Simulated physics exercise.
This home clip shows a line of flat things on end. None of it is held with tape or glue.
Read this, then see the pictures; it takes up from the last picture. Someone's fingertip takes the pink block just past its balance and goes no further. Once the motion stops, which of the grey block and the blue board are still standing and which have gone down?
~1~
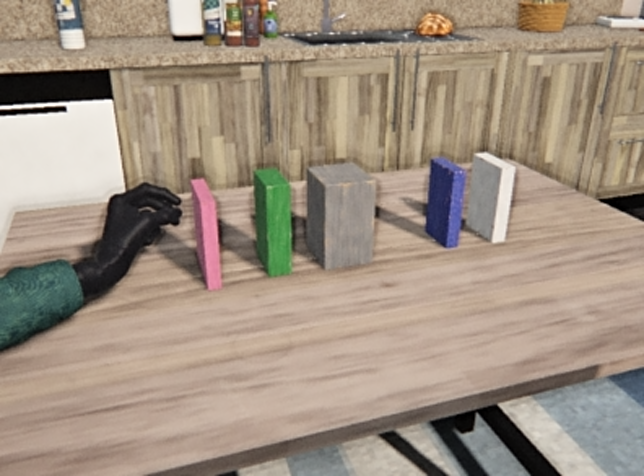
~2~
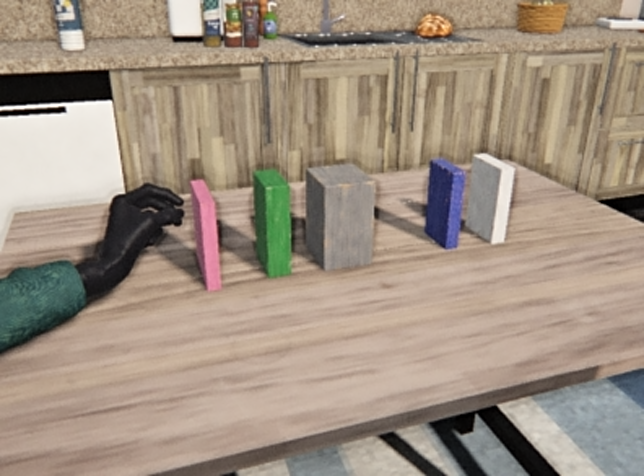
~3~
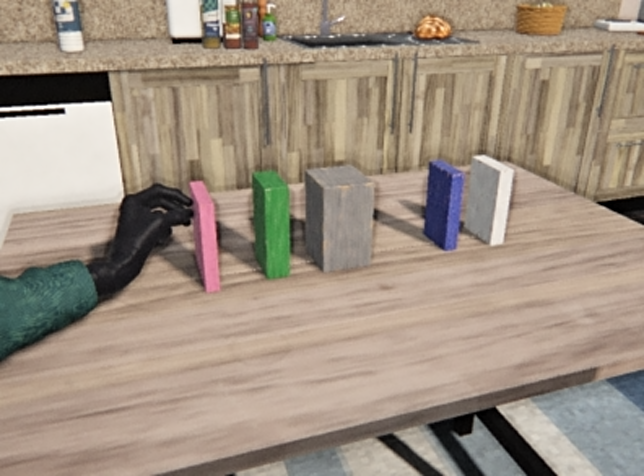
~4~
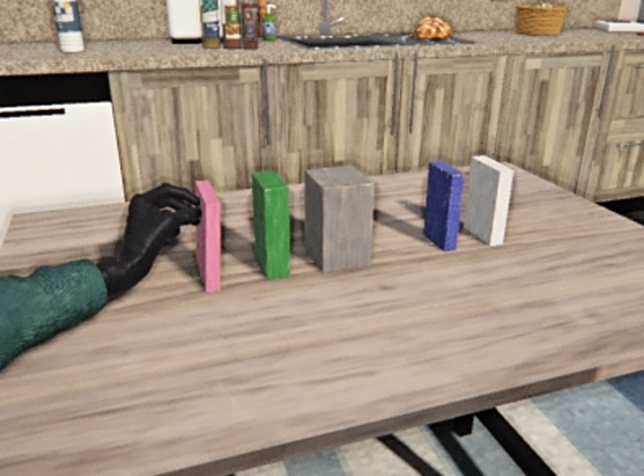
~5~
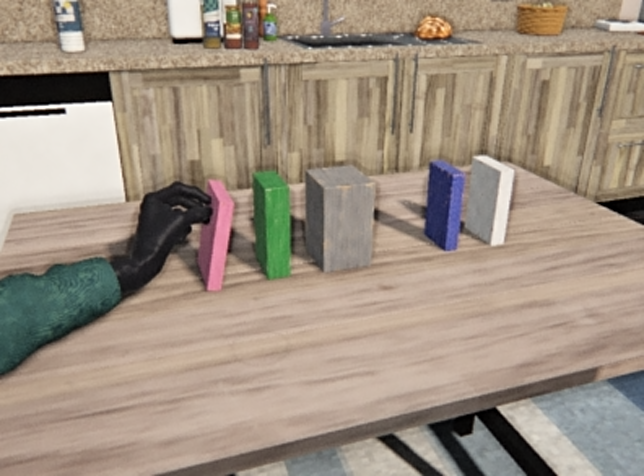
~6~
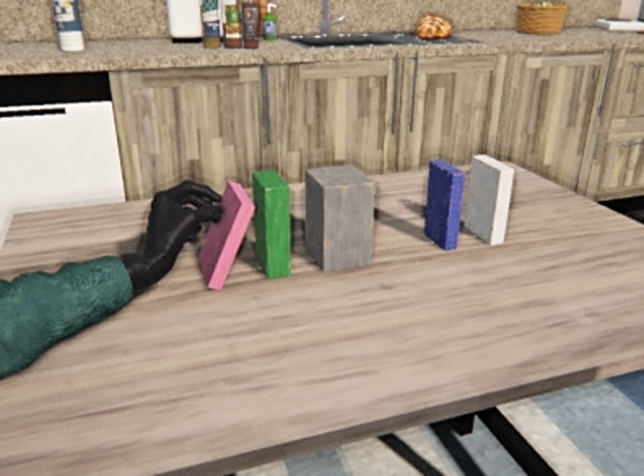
Result: I expect the grey block to remain erect; I expect the blue board to remain erect.
Then, 0.10 s past the last view, pink block 36° over; green board rocked 4° from its first pose.
Then, 0.20 s past the last view, pink block 42° over; green board rocked 11° from its first pose.
Then, 0.30 s past the last view, pink block 50° over; green board rocked 20° from its first pose.
Then, 0.40 s past the last view, pink block 49° over; green board rocked 20° from its first pose.
Finally, left askew, green board; the other 2 still in place. Final places as the last picture's camera would see them, grey block near (339, 217), blue board near (443, 205).
